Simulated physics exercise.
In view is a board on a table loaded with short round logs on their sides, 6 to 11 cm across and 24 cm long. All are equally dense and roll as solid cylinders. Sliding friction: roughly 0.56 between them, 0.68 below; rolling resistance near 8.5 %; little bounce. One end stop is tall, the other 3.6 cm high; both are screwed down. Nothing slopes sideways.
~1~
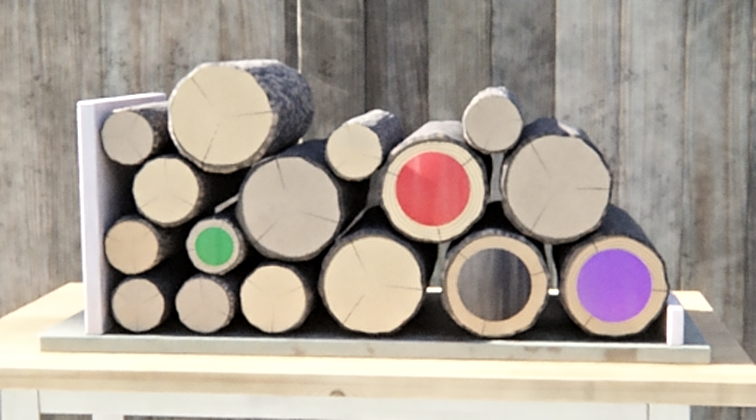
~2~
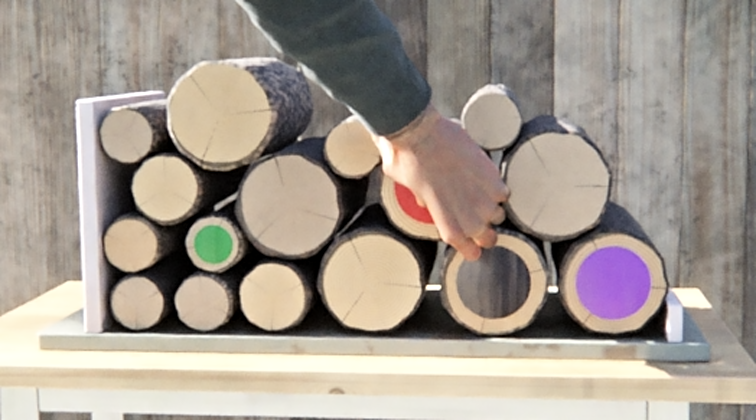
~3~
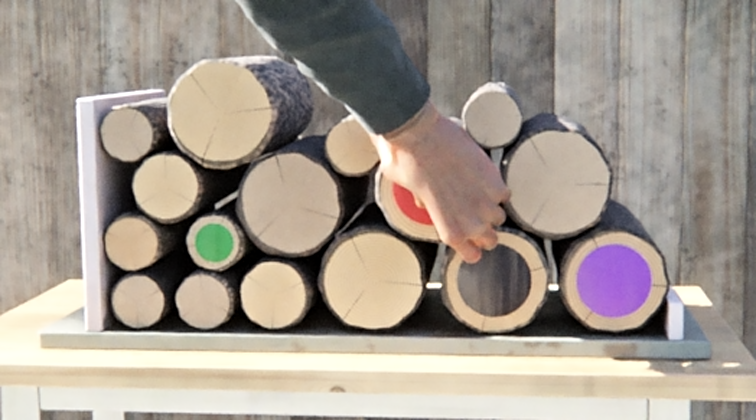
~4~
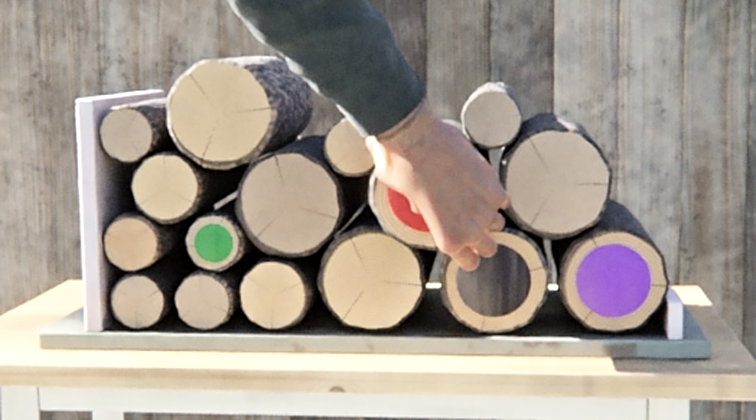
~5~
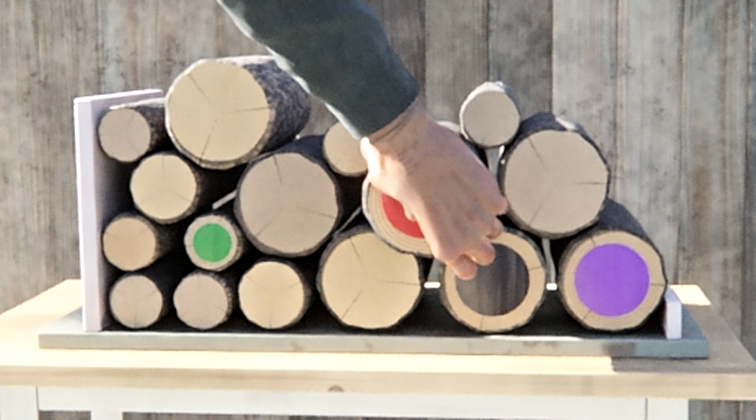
A hand reaching into a stack of short round logs on a table and slowly drawing the red-marked log slightly outward.
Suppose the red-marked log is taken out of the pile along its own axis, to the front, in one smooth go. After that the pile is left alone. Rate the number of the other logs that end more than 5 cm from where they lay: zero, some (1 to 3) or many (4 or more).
Some (2).
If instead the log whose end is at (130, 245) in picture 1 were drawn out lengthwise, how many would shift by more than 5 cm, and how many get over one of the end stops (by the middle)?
Then 0 and 0.
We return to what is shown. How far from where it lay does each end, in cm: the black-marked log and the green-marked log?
Black-marked log: 0, green-marked log: 0.
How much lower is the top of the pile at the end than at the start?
About 0 cm.
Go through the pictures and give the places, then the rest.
In the first frame, 16 logs, 6 on the base, highest (221, 118); purple (614, 286), black (494, 285), red (433, 189), green (214, 246); left tall panel (23 cm) (89, 197); right lip (3.6 cm) (677, 308).
In the second frame, the red-marked log has not moved yet, hidden; the rest still.
In the third frame, the red-marked log is 2.2 cm out, hidden; the rest still.
In the fourth frame, the red-marked log is 7 cm out, hidden; the rest still; bottom ones (137, 302) (203, 302) (274, 296) (371, 280) (494, 281) (613, 281).
In the fifth frame, the red-marked log is 11 cm out, hidden; the rest still.
Then, 0.30 s past the final picture, 0 now displaced over 5 cm; the one last seen at (490, 119) 1.2 cm left and 1.4 cm down.
Then, 0.37 s past the final picture, 2 now displaced over 5 cm; the one last seen at (490, 119) 2.9 cm left and 6 cm down.
All still, 0.6 s past the final picture, 2 moved over 5 cm; not one over the end stops; the one last seen at (490, 119) 4 cm left and 8 cm down; top of the pile 29 cm high, from 29 cm.
